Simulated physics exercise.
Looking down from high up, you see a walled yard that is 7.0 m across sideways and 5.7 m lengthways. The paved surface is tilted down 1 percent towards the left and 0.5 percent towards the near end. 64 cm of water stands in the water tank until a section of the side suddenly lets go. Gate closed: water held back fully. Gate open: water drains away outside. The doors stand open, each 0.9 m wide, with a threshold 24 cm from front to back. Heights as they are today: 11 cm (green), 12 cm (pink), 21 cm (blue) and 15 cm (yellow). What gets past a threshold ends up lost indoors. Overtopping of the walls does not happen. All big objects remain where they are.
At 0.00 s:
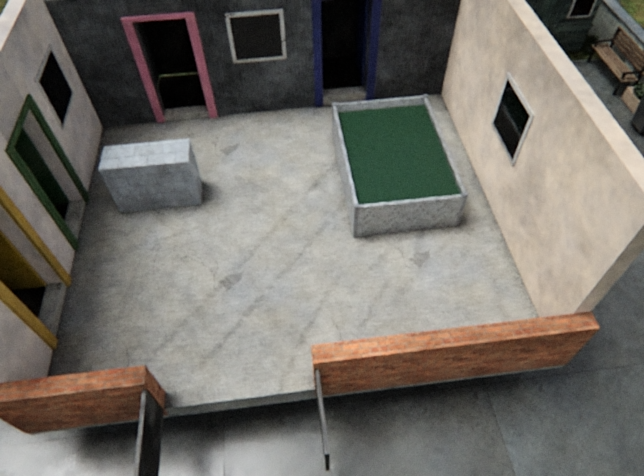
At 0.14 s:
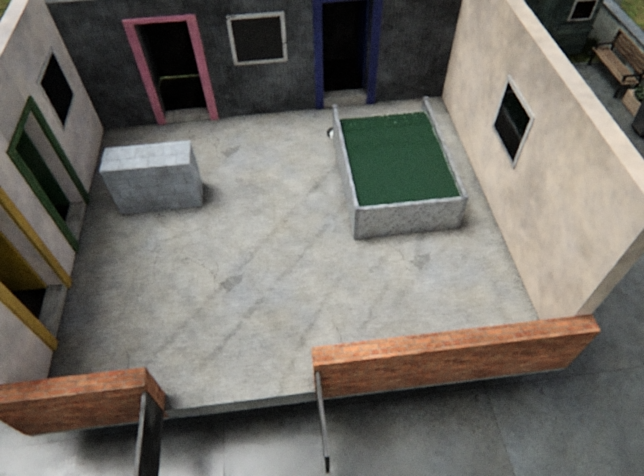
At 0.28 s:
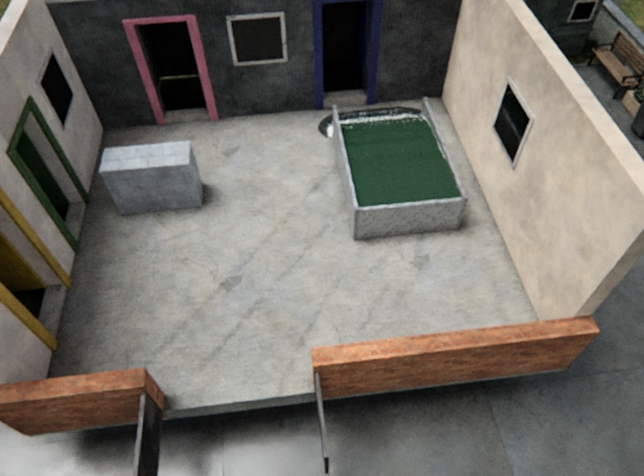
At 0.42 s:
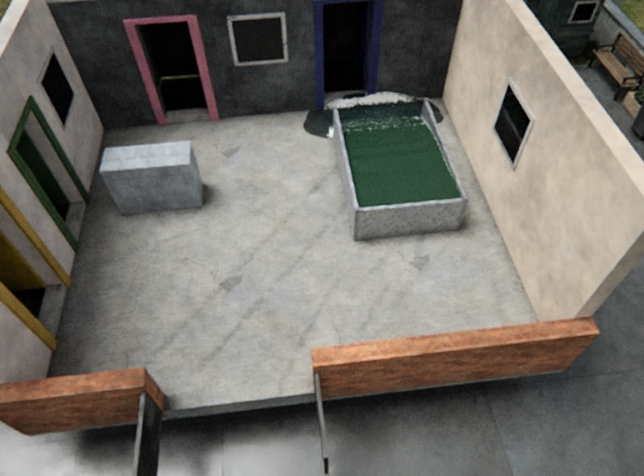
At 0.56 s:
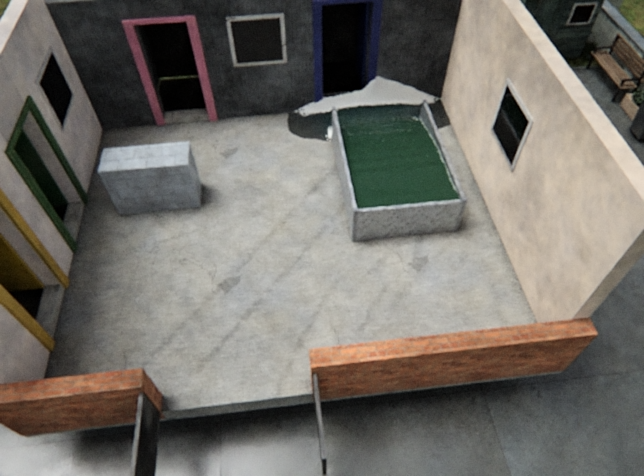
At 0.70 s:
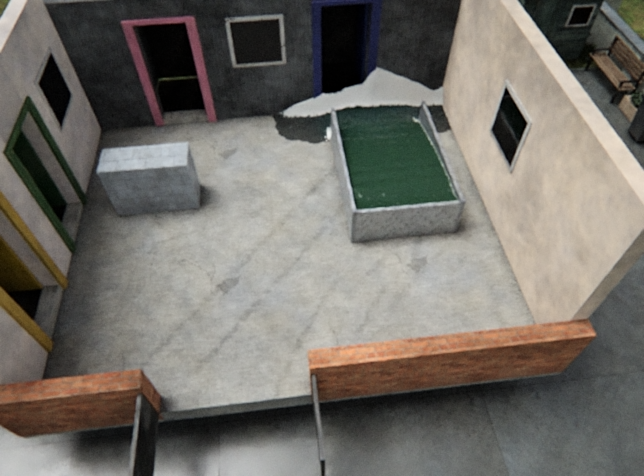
Water pours from the far side of the tank and spreads across the paved floor.
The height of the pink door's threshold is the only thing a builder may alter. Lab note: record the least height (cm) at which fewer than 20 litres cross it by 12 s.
Least height: 7 cm.
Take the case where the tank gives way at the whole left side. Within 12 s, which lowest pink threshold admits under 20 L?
A height of around 12.5 cm.
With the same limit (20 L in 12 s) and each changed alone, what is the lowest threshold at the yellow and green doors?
About 9.0 cm at yellow and 7.5 cm at green.
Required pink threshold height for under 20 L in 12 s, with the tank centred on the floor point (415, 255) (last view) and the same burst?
Close to 10.5 cm would do it.
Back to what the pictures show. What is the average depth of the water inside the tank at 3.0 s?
It averages roughly 20 centimetres.
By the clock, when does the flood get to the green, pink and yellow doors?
Arrives: Green 3.0 s / pink 1.5 s / yellow 4.0 s.
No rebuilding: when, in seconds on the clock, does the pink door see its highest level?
Peak time: Around 7.5 s.
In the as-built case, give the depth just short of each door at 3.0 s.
In cm: Green 4, pink 5, blue 28, yellow 0.
After 1.4 s water covers 15 % of the floor, deepest (50 cm) near (435, 104); it has not reached the pink door.
After 3.0 s water covers 40 % of the floor, deepest (32 cm) near (89, 185); 5 cm at the pink door, 0 litres in over its 12 cm threshold.
After 12.0 s water covers 90 % of the floor, deepest (12 cm) near (84, 207); 8 cm at the pink door, 0 litres in over its 12 cm threshold.
At the pink door as built, the water arrived by 1.5 s and peaked near 11 cm at 7.4 s.
With a threshold of 5.5 cm, 36 litres would have come in within the 12 s; with 7.5 cm, 13 litres. So under 20 litres takes about 7 cm.
